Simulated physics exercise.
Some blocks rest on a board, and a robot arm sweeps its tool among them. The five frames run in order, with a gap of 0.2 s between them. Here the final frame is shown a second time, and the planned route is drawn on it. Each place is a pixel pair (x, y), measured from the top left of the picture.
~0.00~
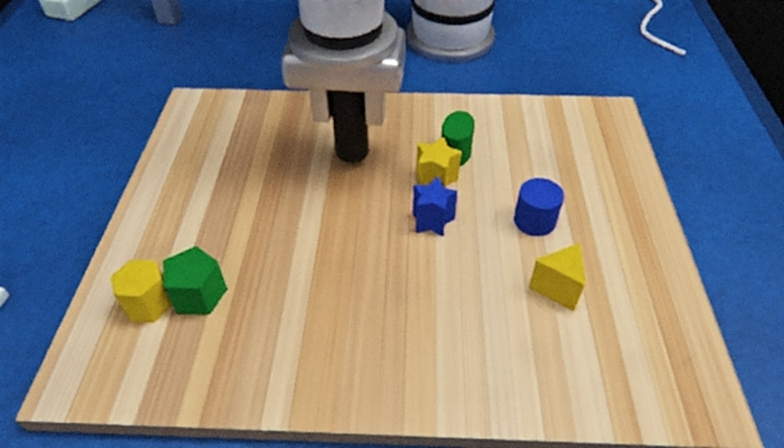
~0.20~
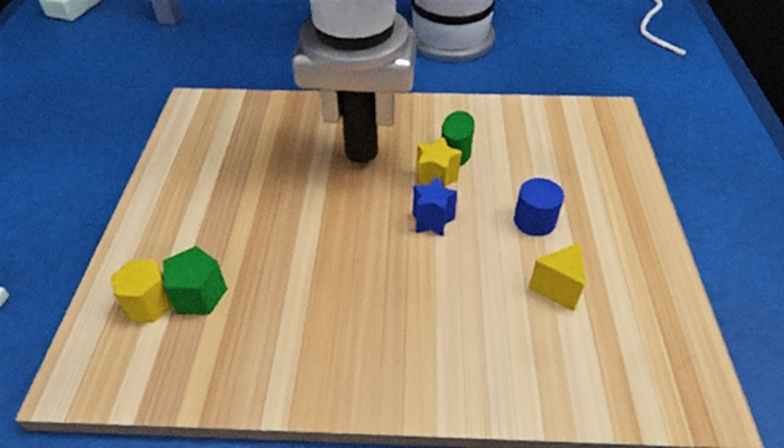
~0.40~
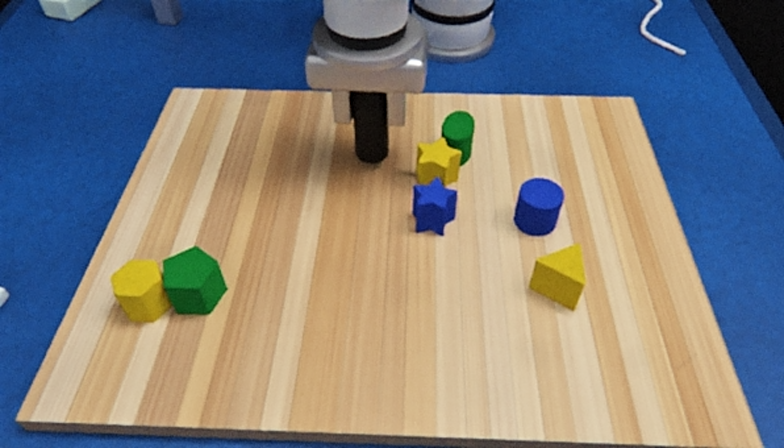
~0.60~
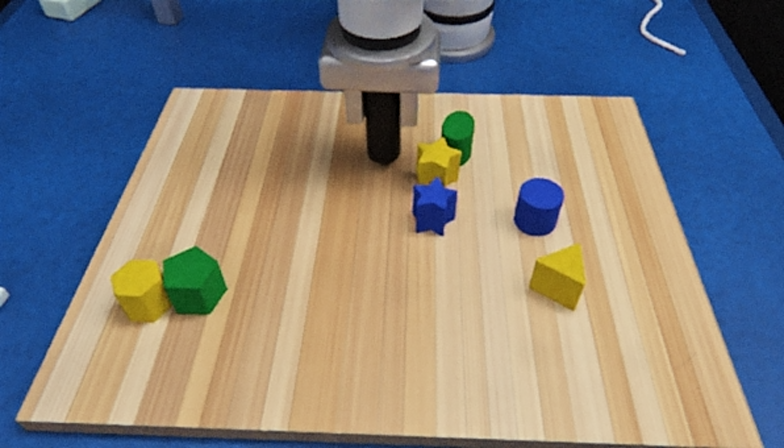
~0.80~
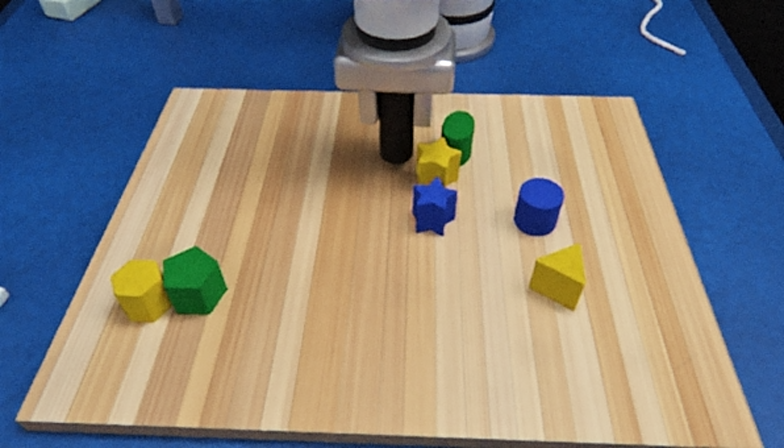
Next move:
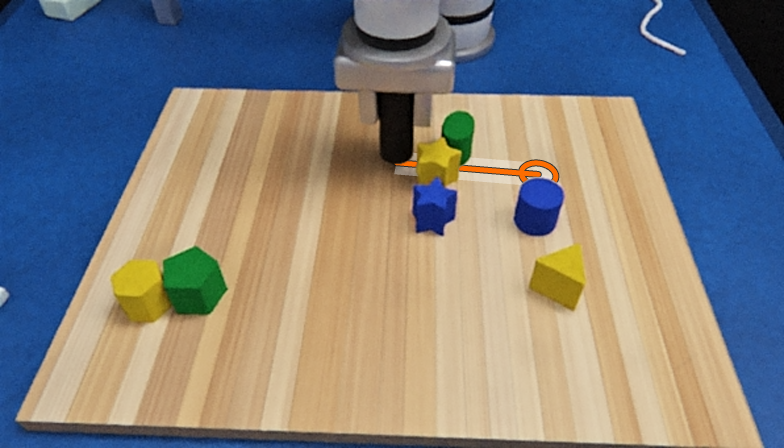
A robot arm with a black tool slides slowly and steadily a short way rightward along the far side of a striped wooden board, drawing close to a yellow star. The board lies on blue cloth, seen from above by a still camera. Yellow and green blocks sit at left, while a green block, blue star, blue cylinder and yellow triangle stay motionless toward the right.
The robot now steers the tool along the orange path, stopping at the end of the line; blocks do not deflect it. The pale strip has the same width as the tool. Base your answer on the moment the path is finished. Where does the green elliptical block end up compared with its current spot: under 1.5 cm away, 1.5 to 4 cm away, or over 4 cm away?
By the end of the path, it will have gone between 1.5 and 4 cm.
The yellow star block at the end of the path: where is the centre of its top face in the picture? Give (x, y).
Most likely (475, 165).
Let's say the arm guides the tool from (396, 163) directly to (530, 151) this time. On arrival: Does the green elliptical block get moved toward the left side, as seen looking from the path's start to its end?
Answer: Yes.
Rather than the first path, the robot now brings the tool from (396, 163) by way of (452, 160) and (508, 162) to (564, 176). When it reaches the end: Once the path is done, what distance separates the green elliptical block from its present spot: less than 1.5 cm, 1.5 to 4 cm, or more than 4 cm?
Its final spot will lie more than 4 cm from the current one.
Path on the board, from (396, 163) to (539, 174).
The first path, step by step. One third of the way, tool (446, 158); yellow star block (464, 163), turned 50° clockwise; green elliptical block (470, 122), turned 30° anticlockwise.
Two thirds of the way, tool (492, 162); yellow star block (475, 165), turned 105° clockwise; green elliptical block (484, 119), turned 80° anticlockwise.
At the end, tool (541, 166); blue star block in place; yellow star block (475, 165), turned 105° clockwise; green elliptical block (484, 119), turned 80° anticlockwise; blue circular block in place.
